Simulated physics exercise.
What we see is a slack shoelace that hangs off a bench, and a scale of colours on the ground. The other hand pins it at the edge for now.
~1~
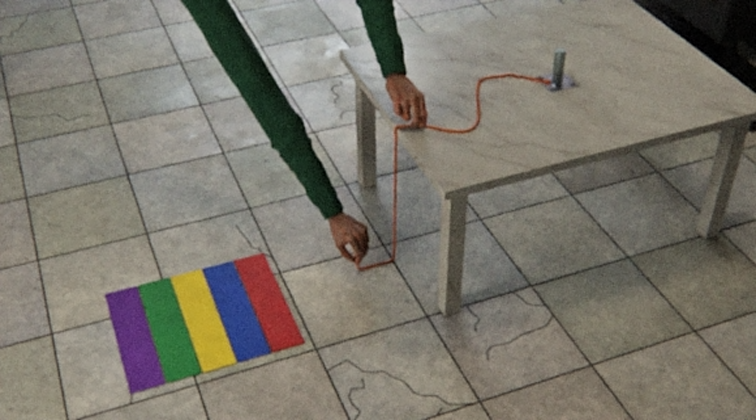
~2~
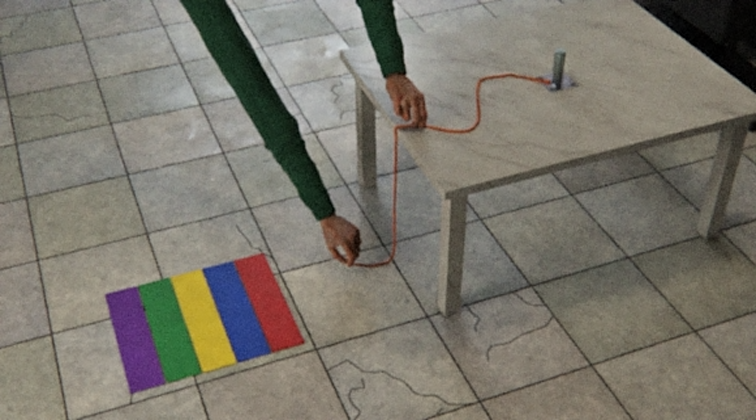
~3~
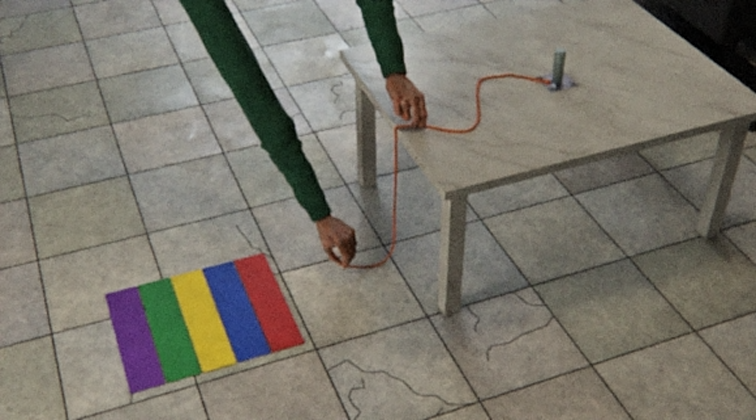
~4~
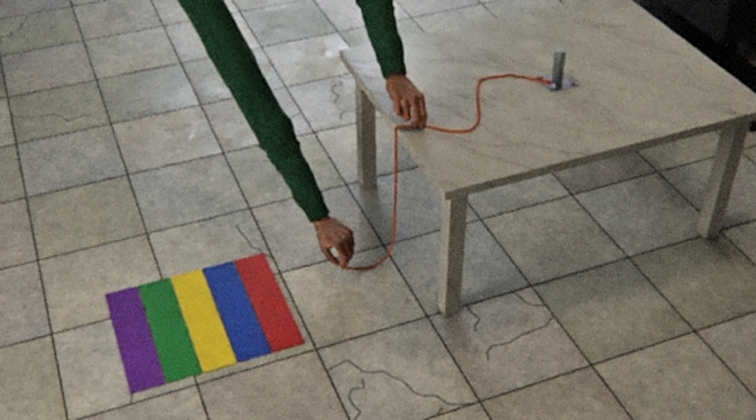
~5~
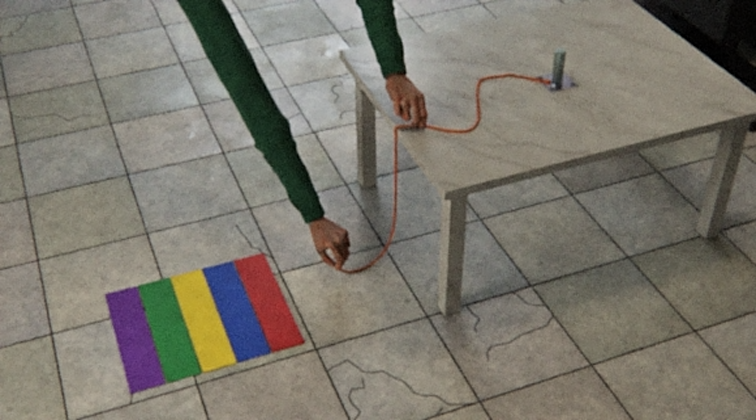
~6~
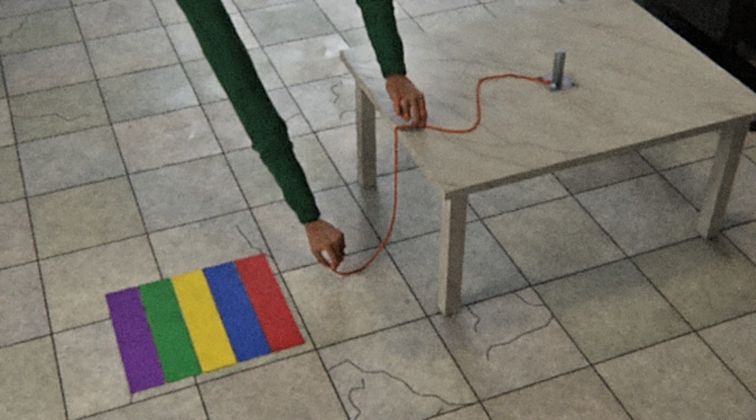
Orange cord hanging slack off a table edge, one hand pinning it while the other draws its lower end slightly left.
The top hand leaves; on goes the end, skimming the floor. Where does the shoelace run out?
It gets as far as the green strip.
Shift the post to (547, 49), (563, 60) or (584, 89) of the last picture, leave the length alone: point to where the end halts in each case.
Try by try, around (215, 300), (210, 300) and (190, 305).
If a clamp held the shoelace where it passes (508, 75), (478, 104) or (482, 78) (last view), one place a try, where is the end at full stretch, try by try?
The places are (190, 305), (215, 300) and (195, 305).
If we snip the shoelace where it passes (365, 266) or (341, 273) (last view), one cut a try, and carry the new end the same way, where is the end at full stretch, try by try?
The places are (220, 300) and (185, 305).
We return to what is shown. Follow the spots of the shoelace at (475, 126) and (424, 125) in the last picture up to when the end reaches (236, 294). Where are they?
At (407, 122), then (386, 164).
Early on, end near (236, 294); over blue.
Midway, end near (192, 305); over yellow.
At the end of the slack, end near (167, 312); over green. The green one.
